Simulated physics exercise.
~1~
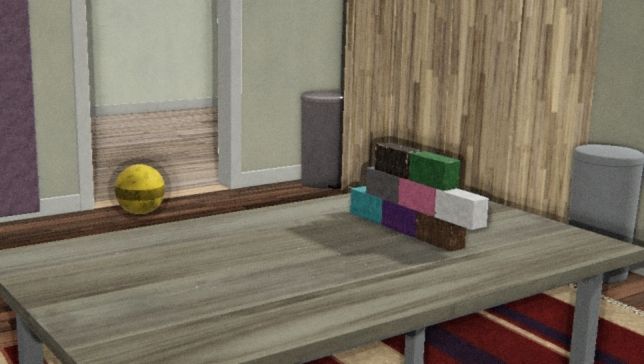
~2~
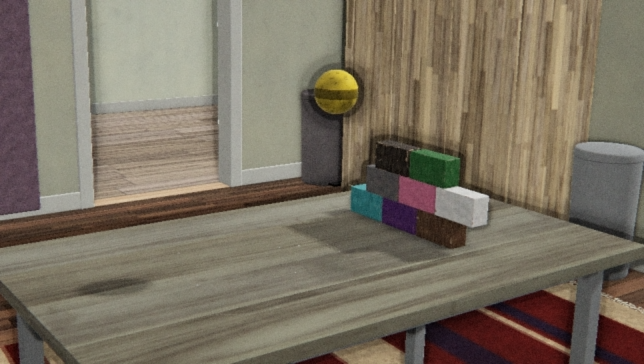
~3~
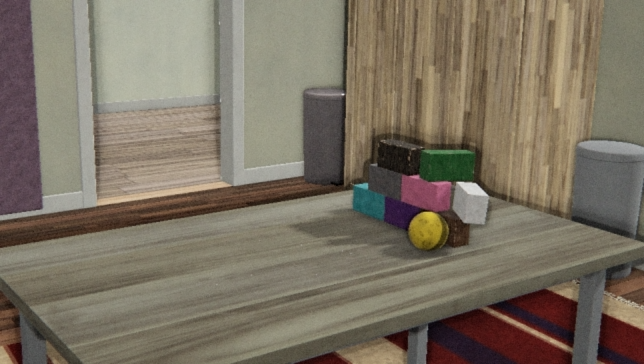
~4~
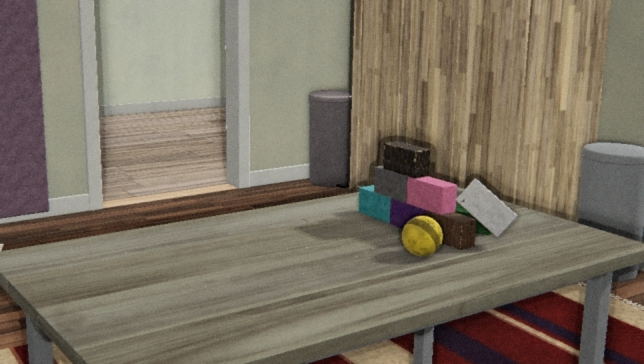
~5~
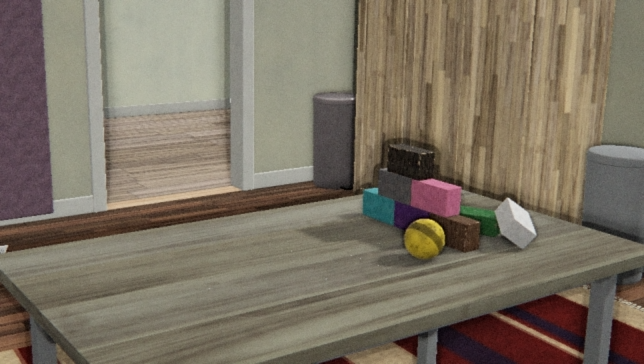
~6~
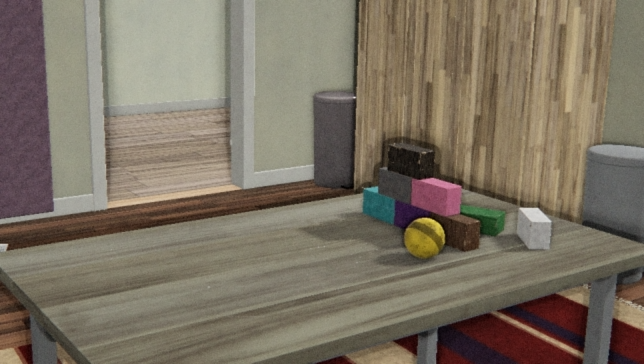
On a wooden table in a room, a yellow ball flies in from the left and hits a stack of colored blocks, knocking the green and white blocks off its right side; both end up toppled on the tabletop, while the others stay stacked beside the resting ball.
